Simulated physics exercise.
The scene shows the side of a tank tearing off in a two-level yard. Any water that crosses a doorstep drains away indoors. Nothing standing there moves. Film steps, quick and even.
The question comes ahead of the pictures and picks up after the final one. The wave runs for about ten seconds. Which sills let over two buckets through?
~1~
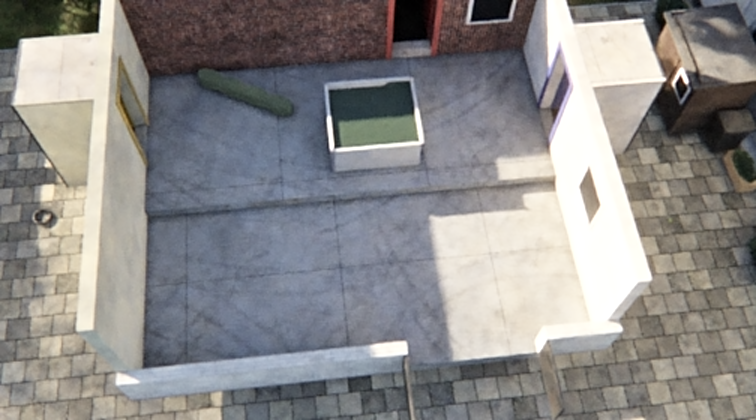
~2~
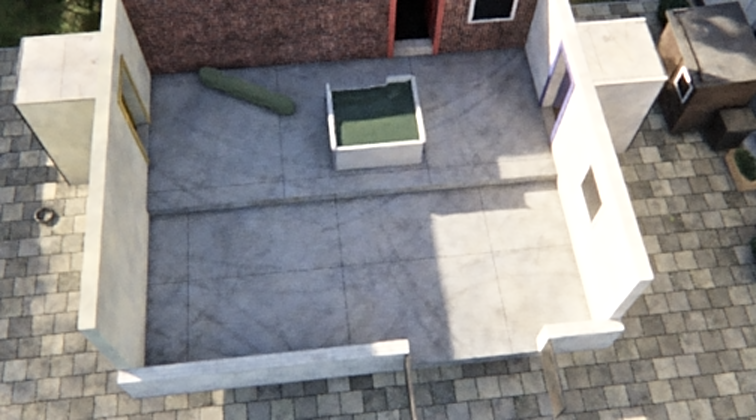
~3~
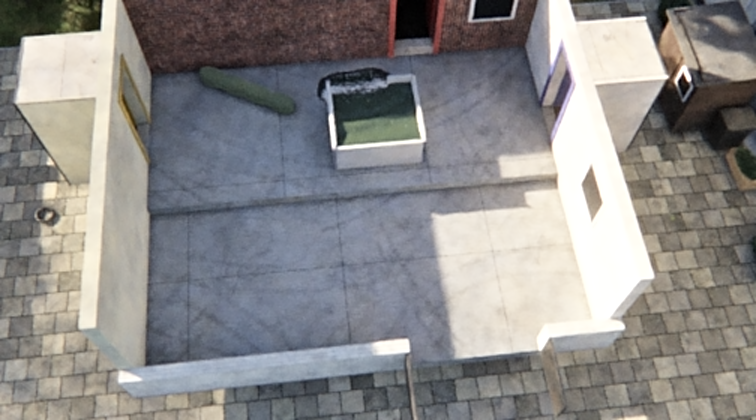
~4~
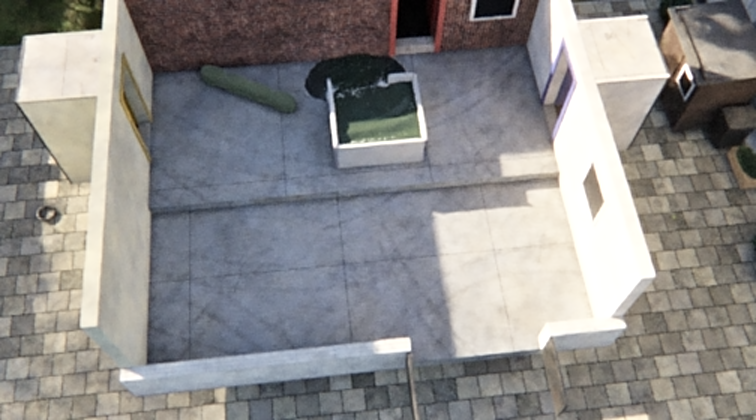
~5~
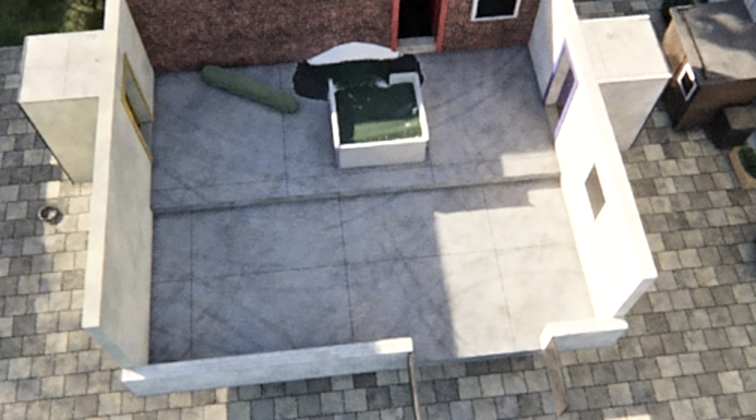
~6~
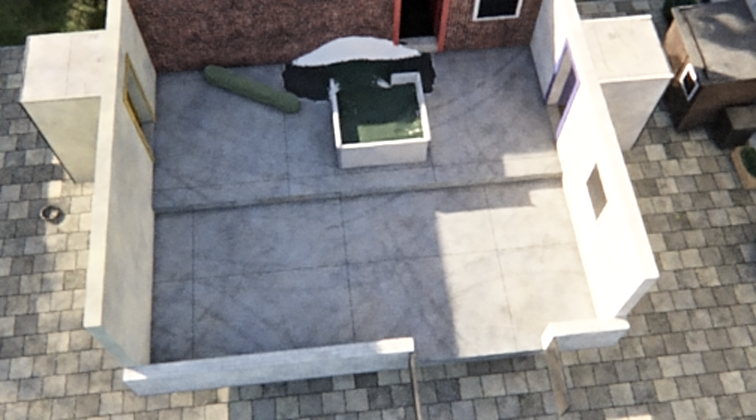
Outcome: The red door will be within bounds; the yellow door will be within bounds; the blue door will be over the limit.
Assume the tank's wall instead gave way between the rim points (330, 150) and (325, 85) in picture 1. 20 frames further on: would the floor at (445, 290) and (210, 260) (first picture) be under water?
Untouched, then soaked.
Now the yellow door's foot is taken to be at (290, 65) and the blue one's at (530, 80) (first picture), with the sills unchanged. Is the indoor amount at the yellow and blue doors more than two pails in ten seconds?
I think the yellow door crosses the line and the blue door crosses the line.
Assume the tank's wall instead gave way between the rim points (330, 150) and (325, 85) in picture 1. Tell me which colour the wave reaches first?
The yellow door, I reckon.
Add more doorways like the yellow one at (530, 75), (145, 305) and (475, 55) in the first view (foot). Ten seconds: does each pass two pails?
Outcome by door - past the limit, within the limit, within the limit.
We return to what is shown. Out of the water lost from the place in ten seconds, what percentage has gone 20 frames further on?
Estimate: 10 %.
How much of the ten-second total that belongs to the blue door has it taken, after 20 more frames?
Share by then: 25 in a hundred.
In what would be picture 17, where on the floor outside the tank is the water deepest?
My estimate is about (238, 71).
A moment on, water covers 10 % of the floor; the red door wet at the sill, nothing in, the yellow door not reached, the blue door not reached.
Next, water covers 15 % of the floor; the red door wet at the sill, nothing in, the yellow door not reached, the blue door not reached.
Then, water covers 25 % of the floor; the red door wet at the sill, nothing in, the yellow door wet at the sill, nothing in, the blue door under two buckets in.
Later, water covers 65 % of the floor; the red door wet at the sill, nothing in, the yellow door wet at the sill, nothing in, the blue door over two buckets in.
In the end, water covers 80 % of the floor; the red door wet at the sill, nothing in, the yellow door wet at the sill, nothing in, the blue door over two buckets in.
